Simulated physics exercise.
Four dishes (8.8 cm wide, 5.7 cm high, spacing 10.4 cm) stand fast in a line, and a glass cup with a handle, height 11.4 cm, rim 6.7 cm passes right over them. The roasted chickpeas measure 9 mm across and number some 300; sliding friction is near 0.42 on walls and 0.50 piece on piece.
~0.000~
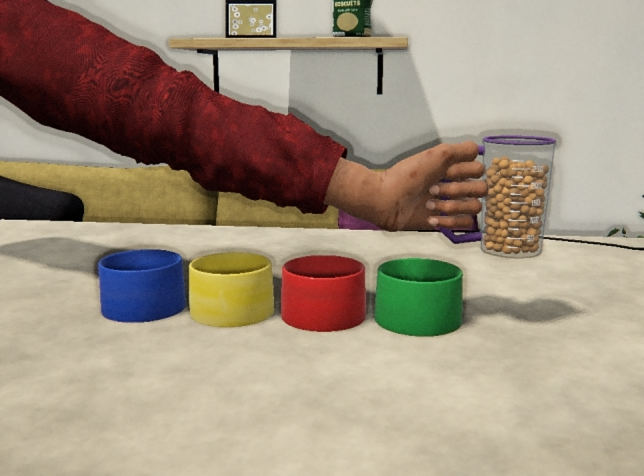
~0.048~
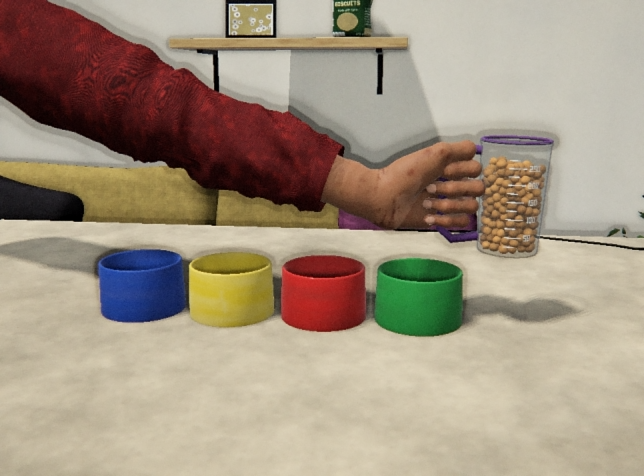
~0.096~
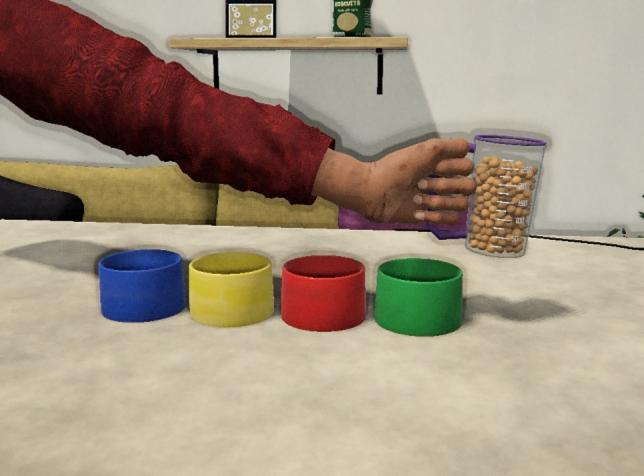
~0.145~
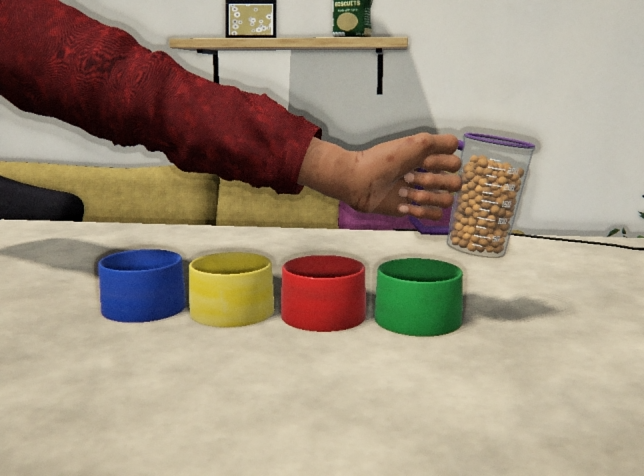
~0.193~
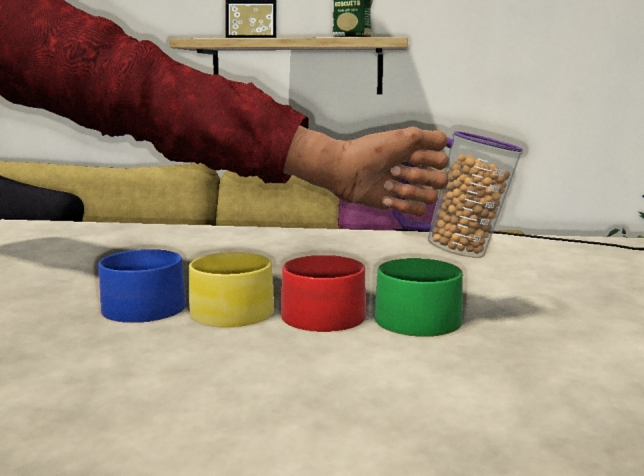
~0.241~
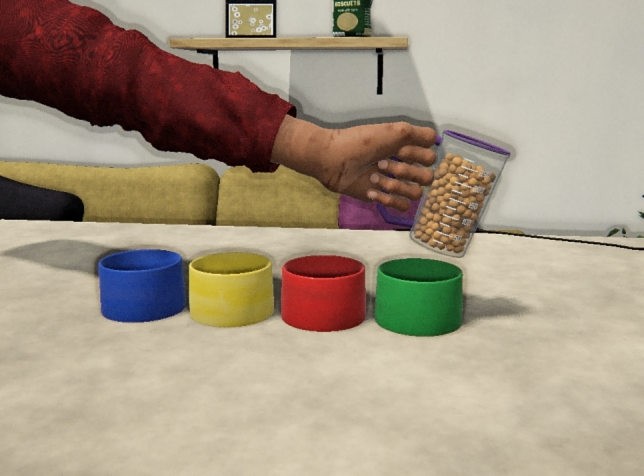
A hand in a red sleeve moving a clear cup of roasted chickpeas left while tilting it, behind four coloured dishes.
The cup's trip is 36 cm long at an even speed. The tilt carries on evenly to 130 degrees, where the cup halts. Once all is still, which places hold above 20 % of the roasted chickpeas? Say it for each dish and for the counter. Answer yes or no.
Red dish: No; blue dish: No; green dish: No; yellow dish: Yes; on the counter: No.
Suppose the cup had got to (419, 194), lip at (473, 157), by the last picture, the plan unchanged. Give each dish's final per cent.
Red 0, blue 0, green 0, yellow 100.
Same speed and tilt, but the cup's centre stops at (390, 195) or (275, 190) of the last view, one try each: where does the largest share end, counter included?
The winner: Green, then red.
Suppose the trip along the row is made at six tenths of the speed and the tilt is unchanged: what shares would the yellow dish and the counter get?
In that case yellow 0, counter 20.
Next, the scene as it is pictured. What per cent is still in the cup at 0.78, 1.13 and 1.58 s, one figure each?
About 100, 95, 10.
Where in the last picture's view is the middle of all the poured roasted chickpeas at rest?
Around (234, 285).
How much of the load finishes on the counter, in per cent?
Roughly 0 per cent.
After 0.78 s, tilt 71 degrees; cup holds 100 %.
After 1.13 s, tilt 106 degrees; cup holds 95 %, yellow 5 %.
After 1.58 s, tilt 130 degrees; cup holds 10 %, yellow 90 %.
In the end, at 2.1 s, red 0 %, blue 0 %, green 0 %, yellow 100 %, counter 0 %.
